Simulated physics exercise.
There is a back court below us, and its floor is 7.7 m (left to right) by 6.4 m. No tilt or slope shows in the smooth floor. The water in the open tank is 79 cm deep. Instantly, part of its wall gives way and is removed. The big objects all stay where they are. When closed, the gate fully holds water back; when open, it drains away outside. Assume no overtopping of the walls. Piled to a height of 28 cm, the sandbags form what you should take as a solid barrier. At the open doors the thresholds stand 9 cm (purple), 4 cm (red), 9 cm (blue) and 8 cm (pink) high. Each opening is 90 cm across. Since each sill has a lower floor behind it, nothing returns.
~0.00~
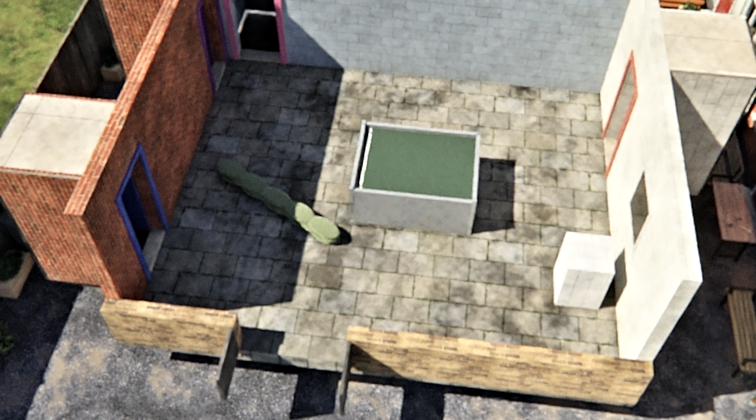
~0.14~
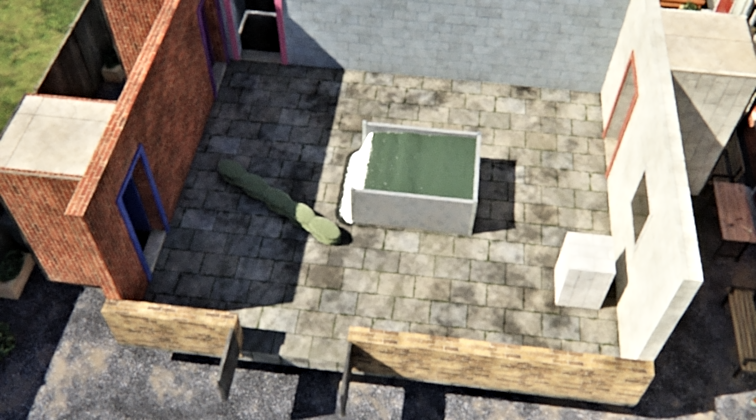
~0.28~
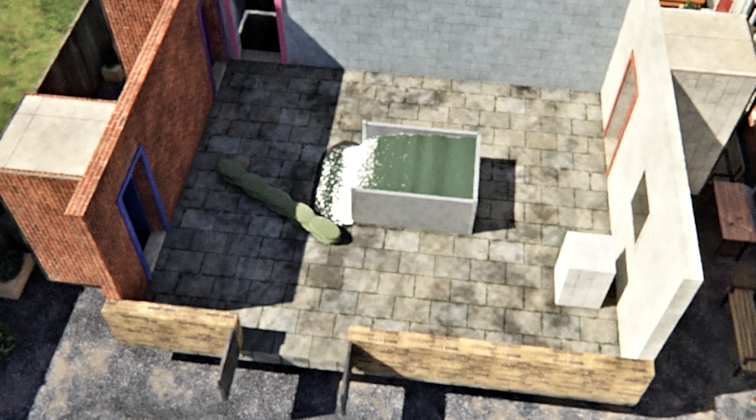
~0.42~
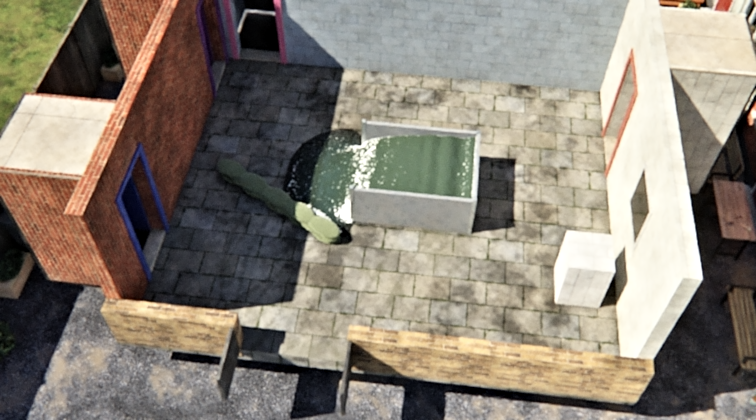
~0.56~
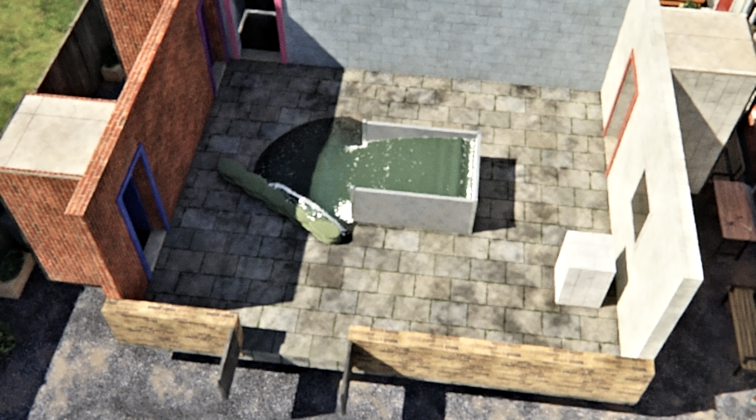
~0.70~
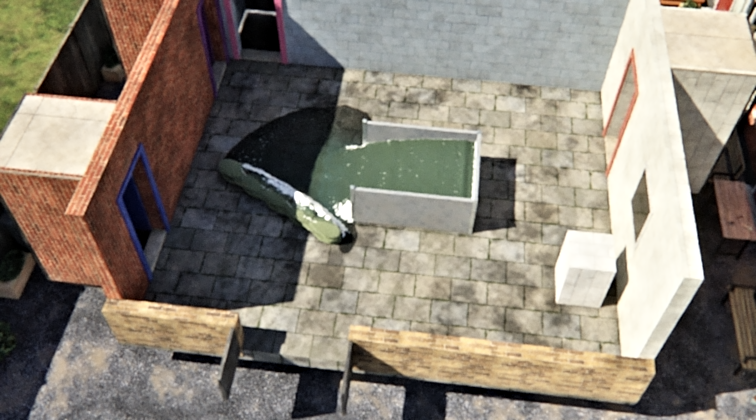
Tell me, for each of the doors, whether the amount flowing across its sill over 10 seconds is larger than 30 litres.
For 10 seconds: The purple door, larger; the red door, not larger; the blue door, not larger; the pink door, larger.
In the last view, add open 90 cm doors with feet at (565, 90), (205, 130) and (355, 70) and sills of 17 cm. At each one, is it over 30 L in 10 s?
Per doorway, in order: Insufficient / sufficient / insufficient.
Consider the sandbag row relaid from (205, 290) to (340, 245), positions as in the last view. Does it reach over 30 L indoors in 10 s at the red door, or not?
Compared to the limit, red stays inside.
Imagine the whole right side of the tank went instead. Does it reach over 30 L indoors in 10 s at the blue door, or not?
At the blue door the limit is not exceeded.
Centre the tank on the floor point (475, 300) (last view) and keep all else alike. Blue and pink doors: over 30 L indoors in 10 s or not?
So the blue door tops the limit and the pink door tops the limit.
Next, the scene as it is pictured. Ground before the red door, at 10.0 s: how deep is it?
About 5.5 cm deep.
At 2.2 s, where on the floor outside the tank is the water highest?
Near (229, 61).
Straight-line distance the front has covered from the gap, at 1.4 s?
About 4.0 m.
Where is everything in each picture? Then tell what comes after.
In the first picture, still water, 79 cm deep, in the open tank at (417, 164).
In the second picture, water pours out at (361, 178) and has run 0.9 m, to a hidden place; typically 10 cm deep outside, 79 cm at the open tank's back.
In the third picture, water pours out at (361, 179) and has run 1.1 m, to (339, 147); typically 12 cm deep outside, 79 cm at the open tank's back.
In the fourth picture, water pours out at (360, 179) and has run 1.4 m, to (321, 138); typically 12 cm deep outside, 74 cm at the open tank's back.
In the fifth picture, the front is at (267, 154), 1.9 m from the gap at (361, 179); 3.7 m2 of floor is under water; 67 cm left at the back of the open tank.
In the sixth picture, water pours out at (361, 179) and has run 2.6 m, to (230, 157); typically 9 cm deep outside, 68 cm at the open tank's back.
After 1.4 s water covers 25 % of the floor and is deepest (46 cm) near (205, 129); purple door not reached, red door not reached, blue door not reached, pink door not reached.
After 2.2 s water covers 30 % of the floor and is deepest (57 cm) near (229, 61); purple door 21 cm at the sill, 12 L in, red door not reached, blue door 2 cm at the sill, 0 L in, pink door 27 cm at the sill, 32 L in.
After 3.5 s water covers 40 % of the floor and is deepest (32 cm) near (227, 66); purple door 21 cm at the sill, 95 L in, red door not reached, blue door 4 cm at the sill, 0 L in, pink door 31 cm at the sill, 285 L in.
After 6.0 s water covers 70 % of the floor and is deepest (14 cm) near (229, 61); purple door 13 cm at the sill, 180 L in, red door not reached, blue door 2 cm at the sill, 0 L in, pink door 14 cm at the sill, 464 L in.
After 10.0 s water covers 95 % of the floor and is deepest (7 cm) near (577, 92); purple door 5 cm at the sill, 190 L in, red door 6 cm at the sill, 10 L in, blue door 3 cm at the sill, 0 L in, pink door 5 cm at the sill, 480 L in.
